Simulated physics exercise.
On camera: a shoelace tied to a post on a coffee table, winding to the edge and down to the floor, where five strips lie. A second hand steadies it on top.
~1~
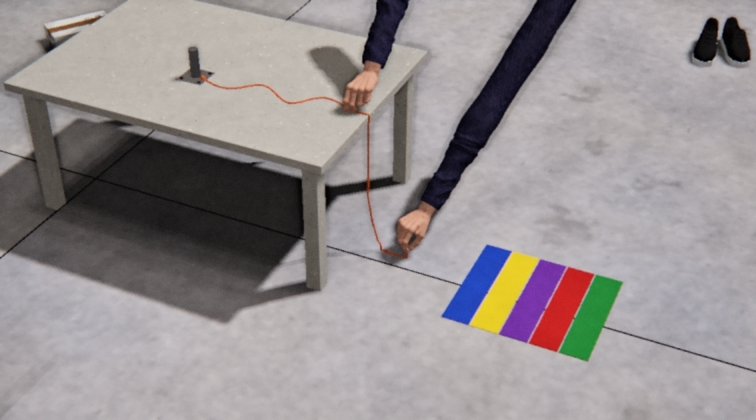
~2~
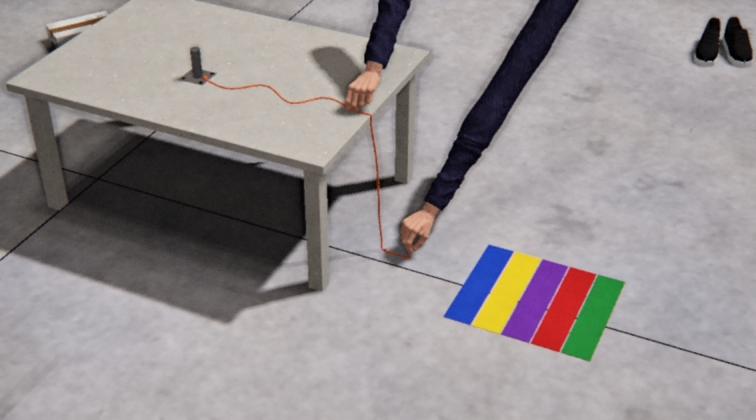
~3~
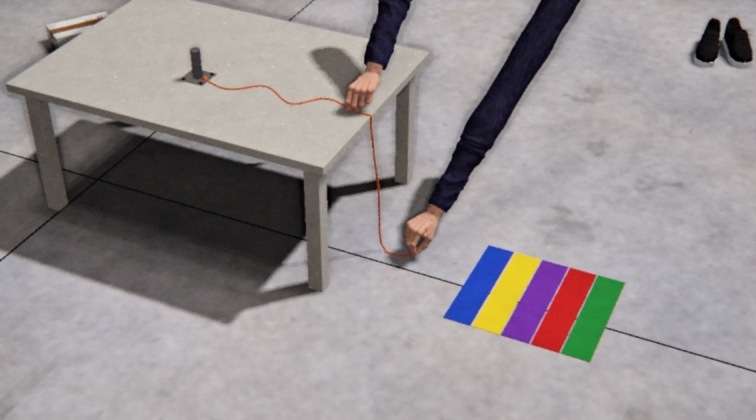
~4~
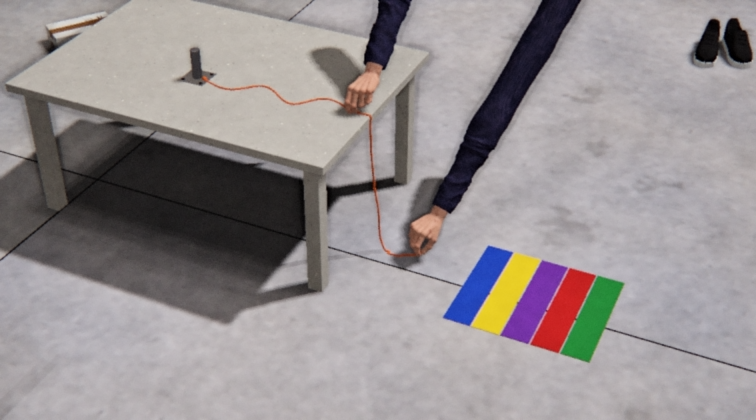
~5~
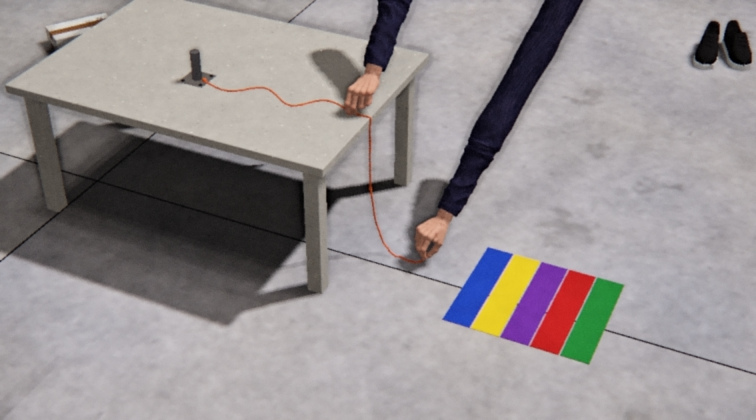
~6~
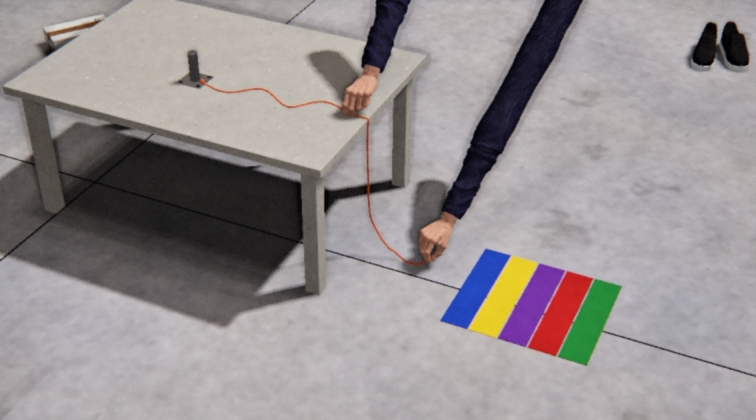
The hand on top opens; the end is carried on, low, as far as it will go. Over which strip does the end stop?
The end stops over the purple strip.
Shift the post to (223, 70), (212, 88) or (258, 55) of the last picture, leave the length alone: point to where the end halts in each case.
Near (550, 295), (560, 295) and (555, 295).
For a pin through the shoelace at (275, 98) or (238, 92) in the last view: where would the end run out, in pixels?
In that order: (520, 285) and (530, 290).
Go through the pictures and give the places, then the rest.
The first picture shows end (408, 249); blue (463, 307); yellow (492, 315); purple (520, 324); red (550, 333); green (580, 342).
The second picture shows end (412, 250); shoelace through (224, 88) (277, 94) (333, 99) (372, 131) (378, 187) (382, 240).
The third picture shows end (417, 252).
The fourth picture shows end (421, 253); shoelace through (223, 89) (277, 94) (333, 100) (370, 132) (374, 187) (381, 242).
The fifth picture shows end (426, 257).
The sixth picture shows end (431, 260); shoelace through (221, 91) (275, 97) (330, 103) (368, 135) (368, 189) (386, 244).
Soon after, end near (487, 276); over blue.
After that, end near (517, 284); over yellow.
At the stop, end near (533, 289); over purple. It gets as far as the purple strip.
